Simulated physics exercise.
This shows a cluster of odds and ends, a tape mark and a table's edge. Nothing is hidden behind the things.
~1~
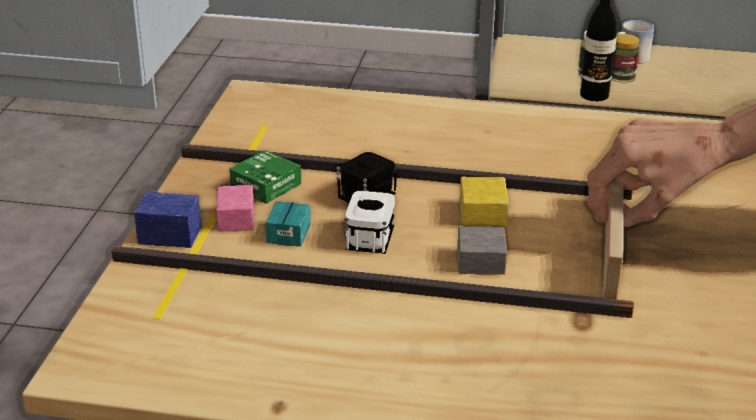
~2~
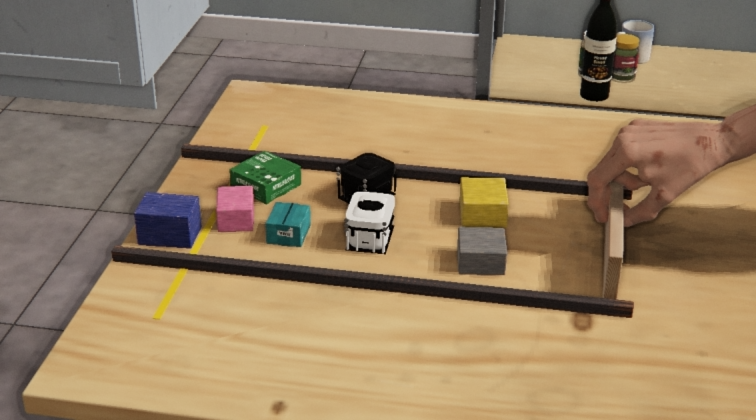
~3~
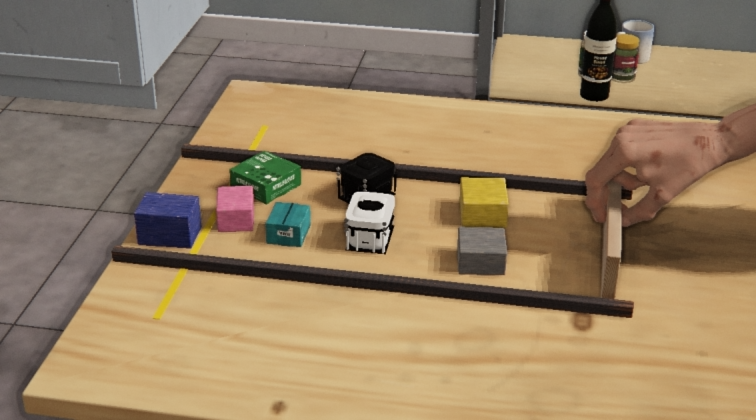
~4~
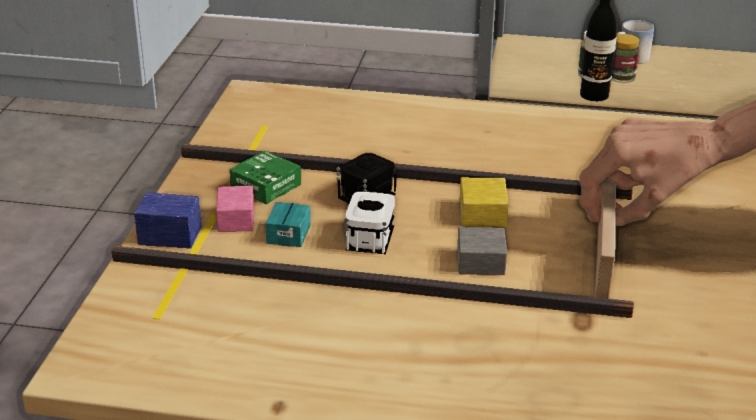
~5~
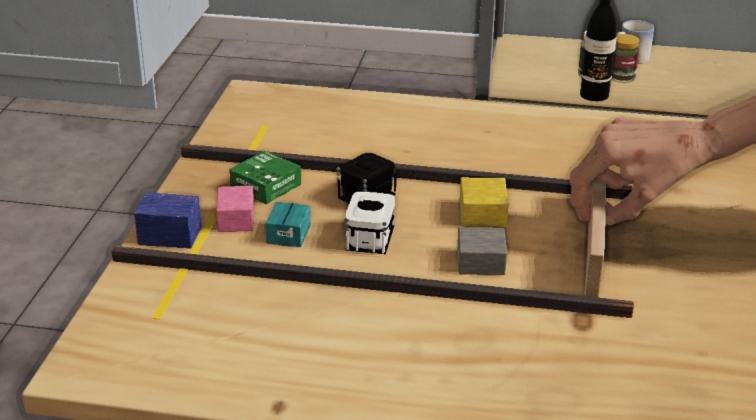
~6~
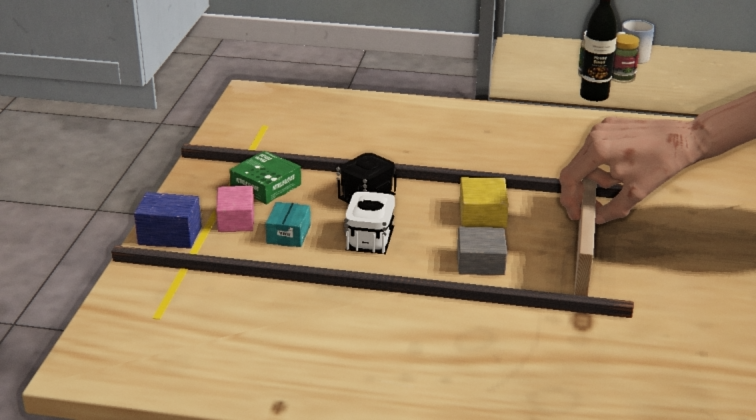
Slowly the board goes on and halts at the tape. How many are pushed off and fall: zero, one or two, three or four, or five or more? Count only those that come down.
Outcome: The number that fall off is three or four.
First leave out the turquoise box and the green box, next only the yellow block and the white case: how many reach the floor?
The counts: 2 and 2.
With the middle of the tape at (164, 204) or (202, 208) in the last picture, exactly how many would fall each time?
The counts: 8 and 6.
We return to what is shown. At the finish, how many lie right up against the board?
In contact: 2.
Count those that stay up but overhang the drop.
It comes to 2.
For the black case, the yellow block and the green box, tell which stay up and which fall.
The black case is kept, the yellow block stays on, the green box drops off.
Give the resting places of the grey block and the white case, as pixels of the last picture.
The grey block stops around (184, 219); the white case around (155, 193).
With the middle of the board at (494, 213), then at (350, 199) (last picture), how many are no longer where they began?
First 2, then 8.
Soon after, none off yet; blue block at rest near (169, 220); pink block at rest near (235, 209); green box at rest near (265, 177).
In the end, the number that fall off is three or four; gone, turquoise box, green box, pink block and blue block.
